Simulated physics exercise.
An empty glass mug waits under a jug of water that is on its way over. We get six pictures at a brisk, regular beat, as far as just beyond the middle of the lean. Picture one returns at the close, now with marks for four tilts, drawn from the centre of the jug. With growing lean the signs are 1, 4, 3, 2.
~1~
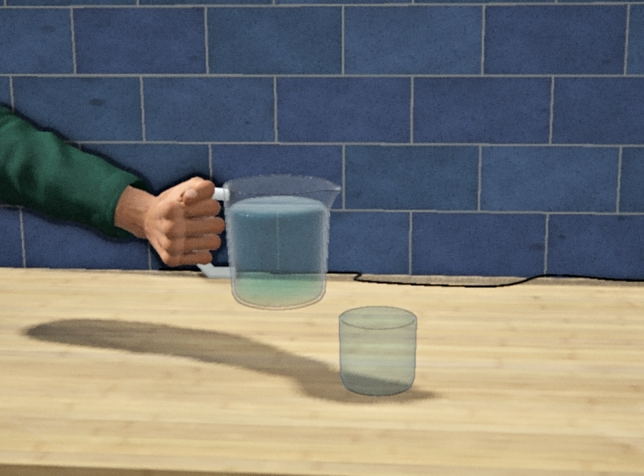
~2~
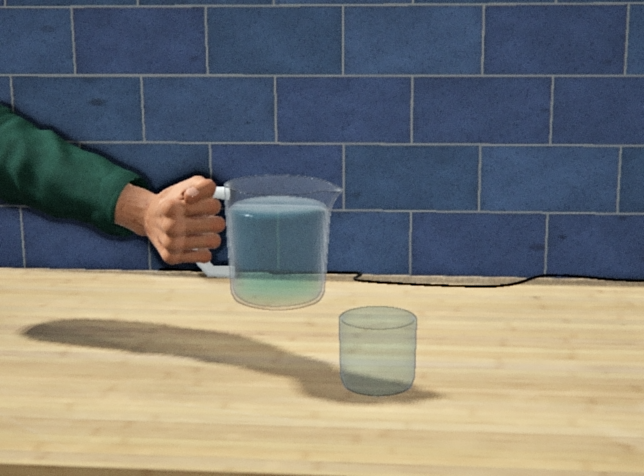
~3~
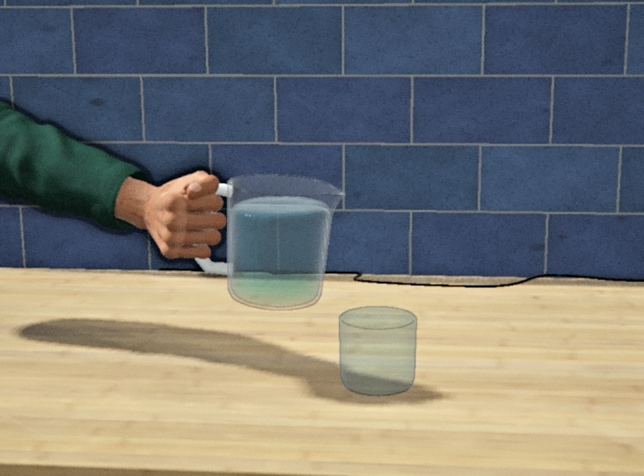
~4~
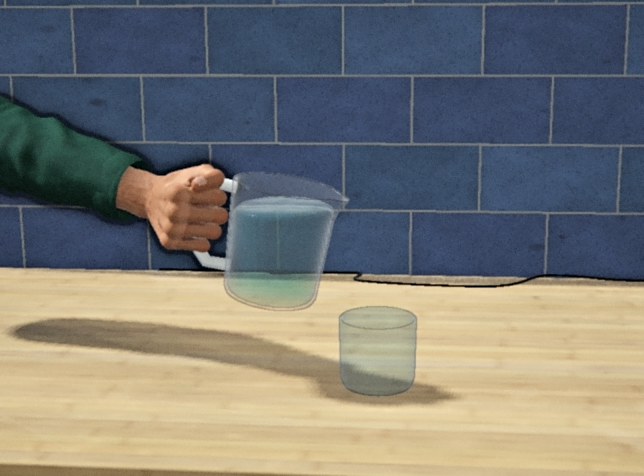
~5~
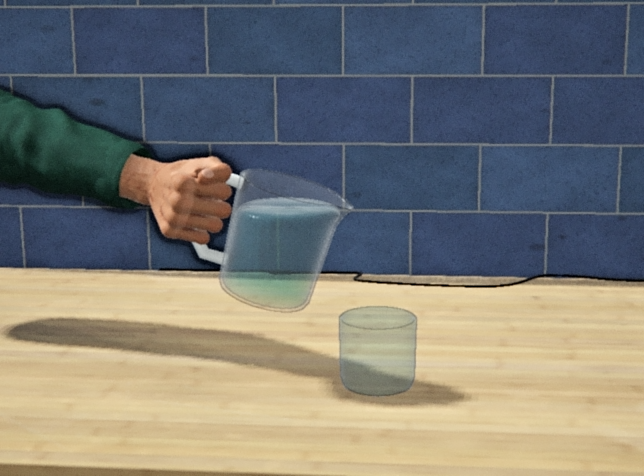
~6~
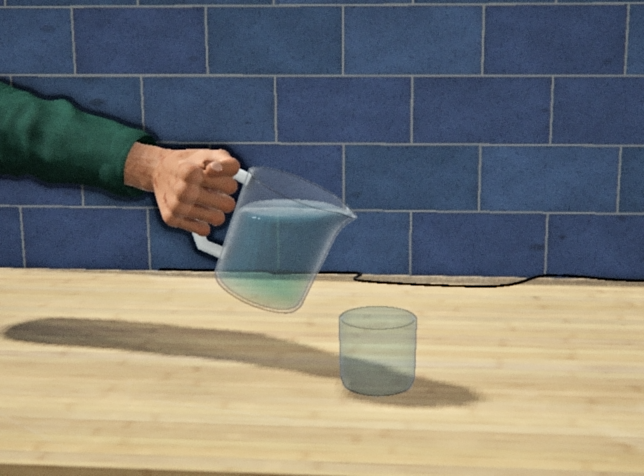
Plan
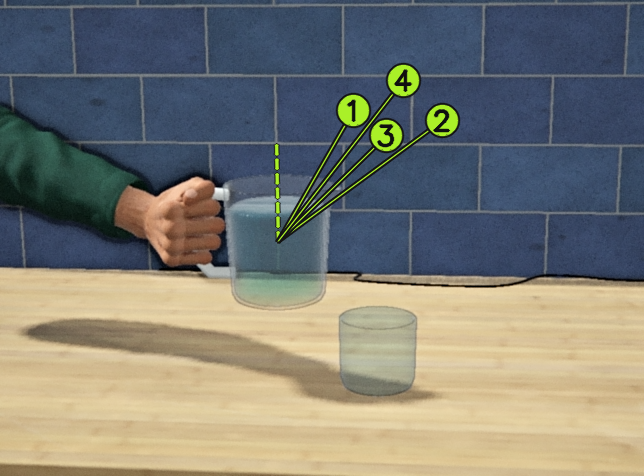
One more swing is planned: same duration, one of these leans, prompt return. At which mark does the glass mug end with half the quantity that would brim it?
3 is best.
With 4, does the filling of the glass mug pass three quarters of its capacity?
No, it does not.
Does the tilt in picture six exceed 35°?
No.
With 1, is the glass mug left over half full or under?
Under half.
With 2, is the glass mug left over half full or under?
Over half.
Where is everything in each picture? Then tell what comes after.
In the first picture, upright, lip at (339, 188); rim of the glass mug round (378, 317); nothing has left yet.
In the second picture, upright, lip at (340, 190); nothing has left yet.
In the third picture, tipped about 4°, lip at (343, 193); nothing has left yet.
In the fourth picture, tipped about 10°, lip at (347, 199); nothing has left yet.
In the fifth picture, tipped about 16°, lip at (351, 207); nothing has left yet.
In the sixth picture, tipped about 23°, lip at (355, 216); nothing has left yet.
On the marked copy, 1 at (345, 125); 2 at (428, 130); 3 at (374, 147); 4 at (392, 93).
For mark 1, the glass mug ends with about 14 % of what it can hold.
For mark 2, the glass mug ends with about 70 % of what it can hold; 3 % of the water is spilt.
For mark 3, the glass mug ends with about 48 % of what it can hold.
For mark 4, the glass mug ends with about 29 % of what it can hold.
